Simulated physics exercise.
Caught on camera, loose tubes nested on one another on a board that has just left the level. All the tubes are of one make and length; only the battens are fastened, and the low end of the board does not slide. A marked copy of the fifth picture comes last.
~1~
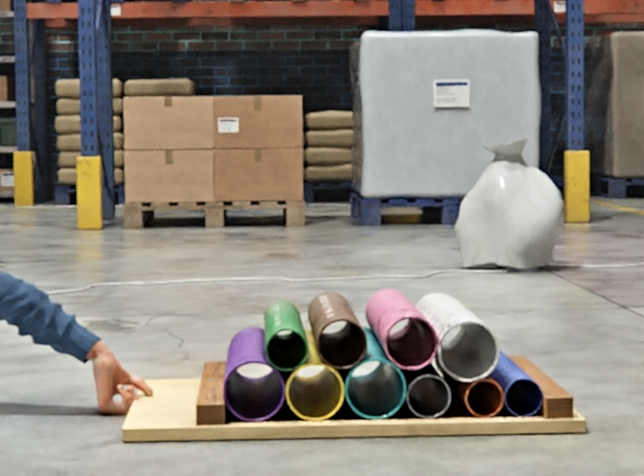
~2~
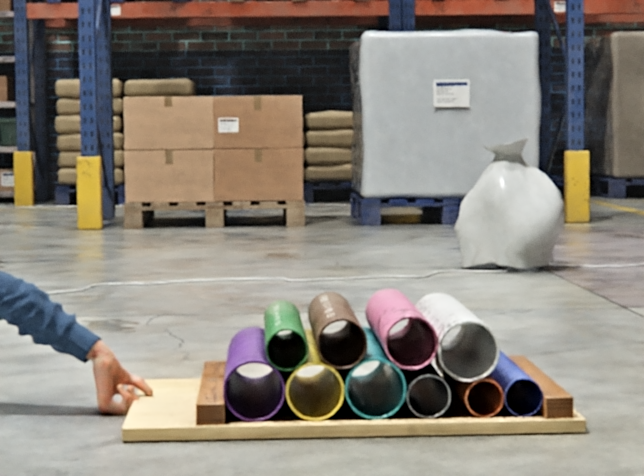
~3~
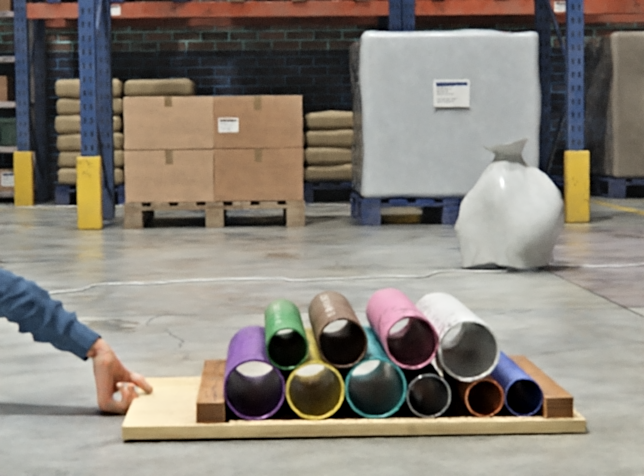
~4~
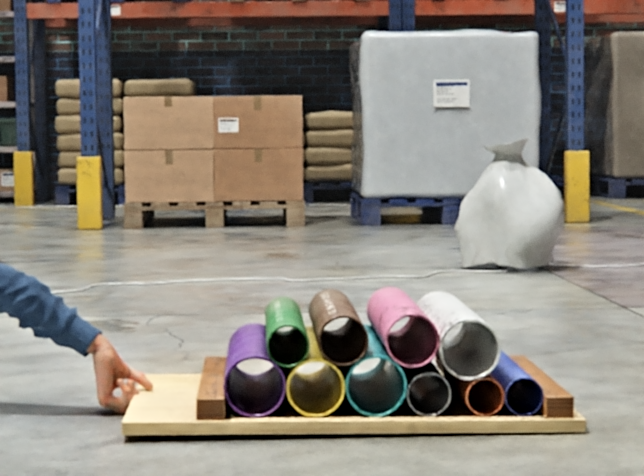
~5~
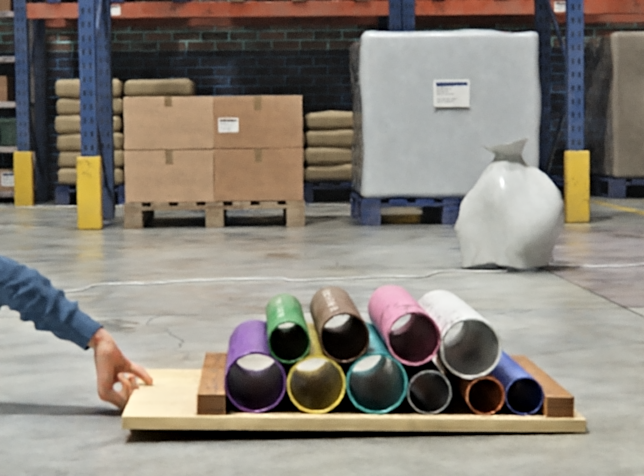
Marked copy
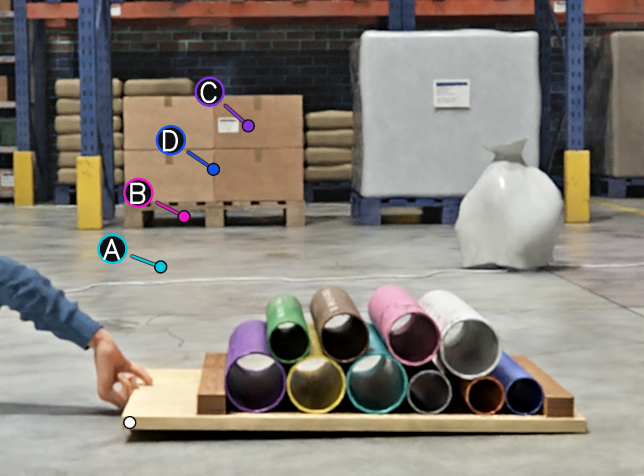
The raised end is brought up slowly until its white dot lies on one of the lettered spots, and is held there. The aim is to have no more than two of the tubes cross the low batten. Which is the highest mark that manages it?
It can be raised to B.
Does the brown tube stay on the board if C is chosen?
The brown tube: No.
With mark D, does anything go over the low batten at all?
At D: Yes.
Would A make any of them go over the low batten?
Yes.
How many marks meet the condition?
Two of them.
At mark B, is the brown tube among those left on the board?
The brown tube: Yes.
On the marked copy, A at (161, 267); B at (184, 217); C at (248, 126); D at (214, 170); the white dot at (130, 423).
With B. Early on, board at 17°.
Further on, board at 28°.
At the end, board at 28°, two over the low batten (white, pink).
As for the rest, A two over the low batten (white, pink); C four over the low batten (white, green, brown, pink); D four over the low batten (white, green, brown, pink).
